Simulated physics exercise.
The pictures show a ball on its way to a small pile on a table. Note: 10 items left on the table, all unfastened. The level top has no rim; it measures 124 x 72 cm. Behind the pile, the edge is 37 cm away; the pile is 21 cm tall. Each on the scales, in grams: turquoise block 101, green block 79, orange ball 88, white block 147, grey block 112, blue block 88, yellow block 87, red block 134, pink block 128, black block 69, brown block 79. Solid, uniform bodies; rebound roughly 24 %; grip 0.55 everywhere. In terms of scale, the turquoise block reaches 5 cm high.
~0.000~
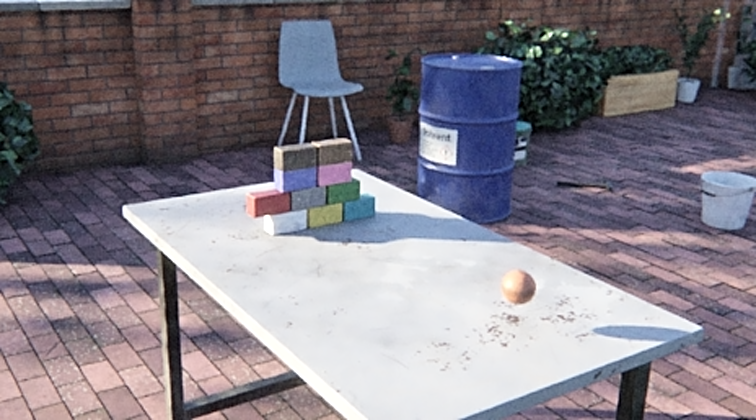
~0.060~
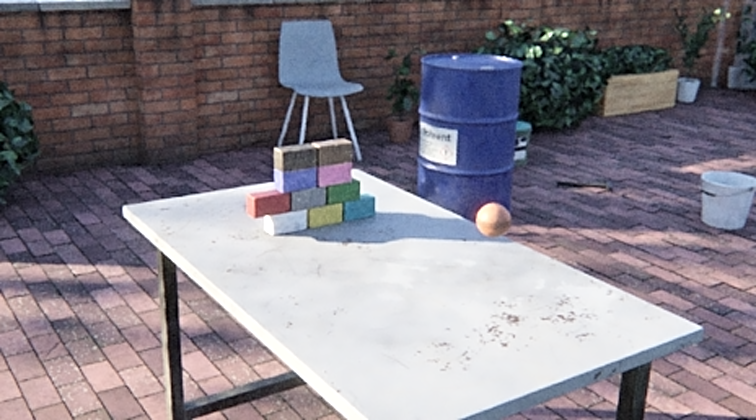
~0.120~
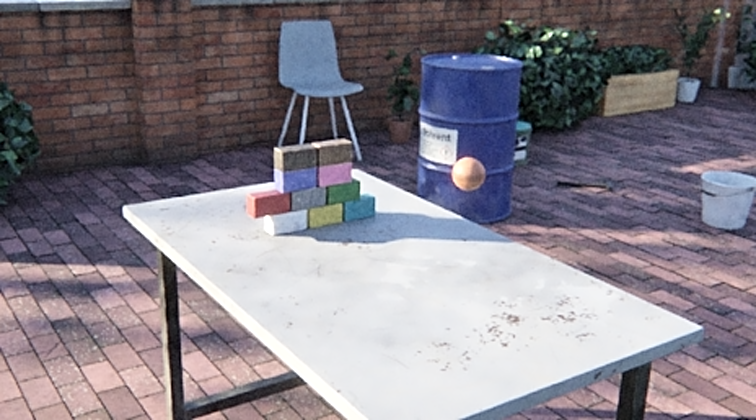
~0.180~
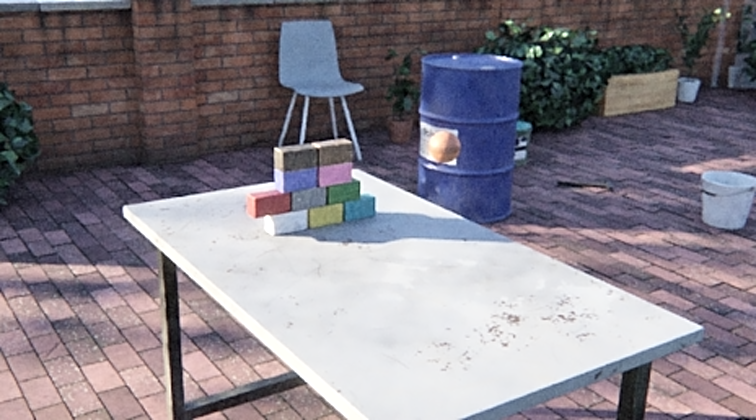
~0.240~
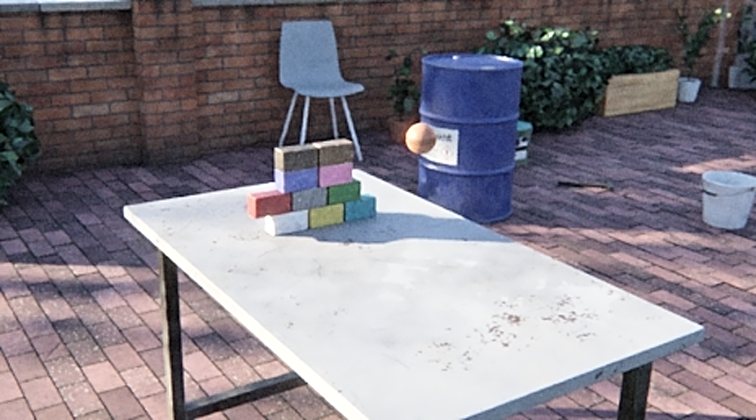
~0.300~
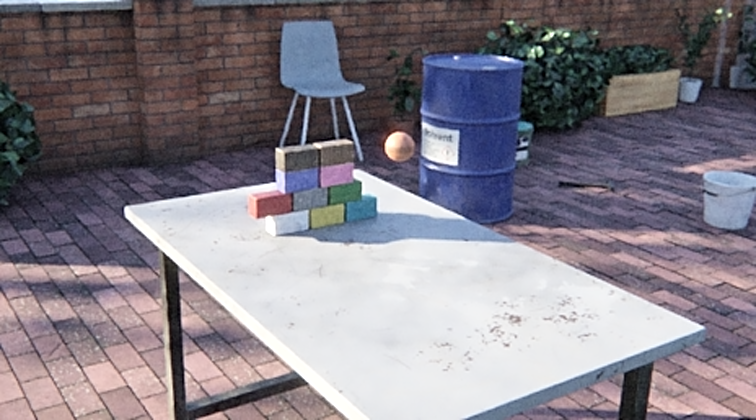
On a sunlit brick patio, an orange ball rises from above the right side of a pale table and arcs leftward past a blue drum, dipping slightly as it nears a small stack of coloured blocks that stays still.
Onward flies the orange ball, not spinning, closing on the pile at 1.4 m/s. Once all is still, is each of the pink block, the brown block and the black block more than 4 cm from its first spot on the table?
The pink block: No; the brown block: No; the black block: No.
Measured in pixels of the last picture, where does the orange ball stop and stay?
At roughly (357, 210).
After 0.40 s, gap 5 cm; orange ball near (367, 190).
After 0.50 s, orange ball near (353, 209); pink block 3° off upright near (332, 172); brown block 3° off upright near (333, 153); turquoise block moved 2 cm.
In the end (1.0 s), all 10 under 4 cm from the start. At the end, from the last picture's camera, pink block near (331, 172), brown block near (332, 153).
